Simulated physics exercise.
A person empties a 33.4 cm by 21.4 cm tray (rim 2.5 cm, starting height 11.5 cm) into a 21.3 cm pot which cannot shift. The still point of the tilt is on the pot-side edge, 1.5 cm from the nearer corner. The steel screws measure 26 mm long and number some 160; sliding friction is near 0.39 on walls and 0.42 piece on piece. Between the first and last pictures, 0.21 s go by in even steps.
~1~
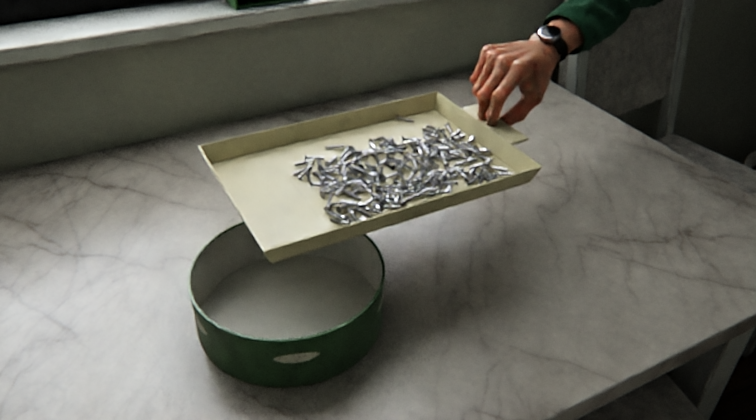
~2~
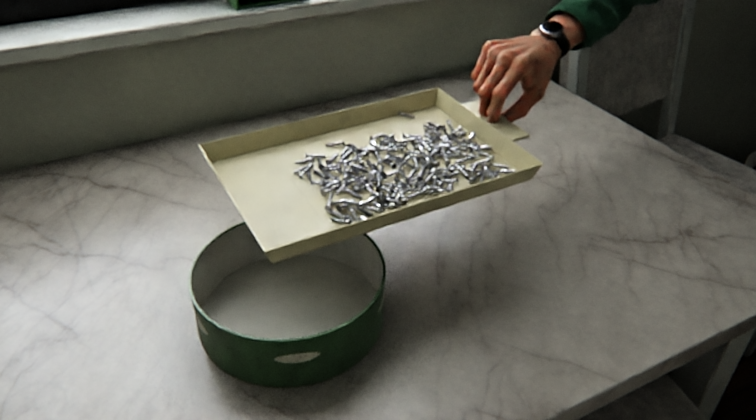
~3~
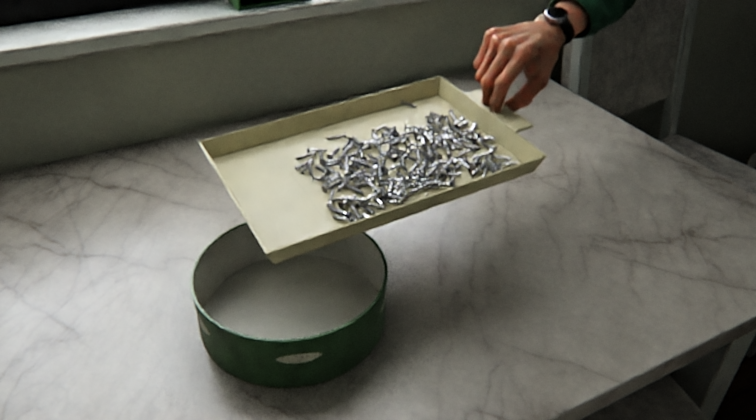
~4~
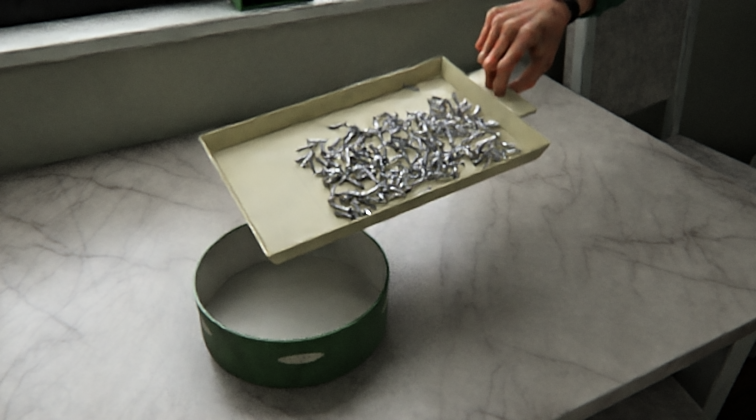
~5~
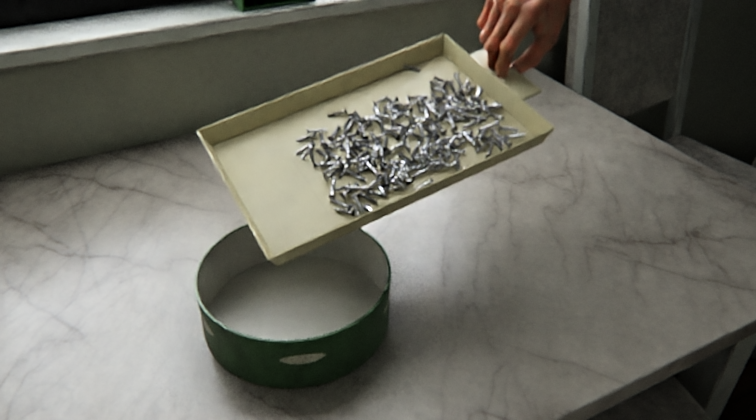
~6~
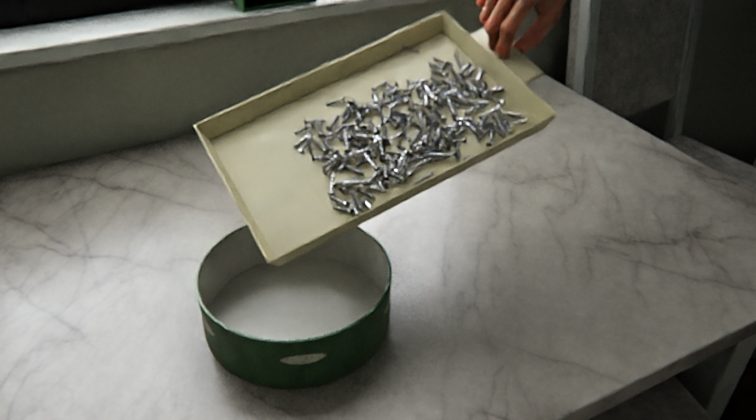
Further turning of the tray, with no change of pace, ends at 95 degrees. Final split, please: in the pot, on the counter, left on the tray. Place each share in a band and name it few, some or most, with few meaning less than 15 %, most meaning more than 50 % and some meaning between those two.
In the end: Pot some, counter most, left on the tray few.
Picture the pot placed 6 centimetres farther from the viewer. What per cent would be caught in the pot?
I'd put it at around 0 per cent.
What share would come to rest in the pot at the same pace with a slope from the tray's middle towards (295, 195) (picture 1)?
Roughly 30 percent of them.
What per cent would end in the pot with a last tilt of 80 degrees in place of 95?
It would be near 35 per cent.
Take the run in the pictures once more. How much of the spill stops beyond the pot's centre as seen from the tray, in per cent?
Around 100 per cent, give or take.
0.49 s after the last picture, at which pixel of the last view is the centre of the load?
(264, 293) or thereabouts.
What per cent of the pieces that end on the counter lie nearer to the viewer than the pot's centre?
Some 100 per cent.
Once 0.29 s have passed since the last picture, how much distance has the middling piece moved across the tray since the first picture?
Roughly 7 cm.
Then, 0.29 s after the last picture, tilt 57 degrees; the tray holds 100 %, the pot 0 %.
Then, 0.49 s after the last picture, tilt 82 degrees; the tray holds 45 %, the pot 10 %.
Then, 0.80 s after the last picture, tilt 95 degrees; the tray holds 0 %, the pot 40 %.
In the end, pot 40 %, counter 60 %, tray 0 %.
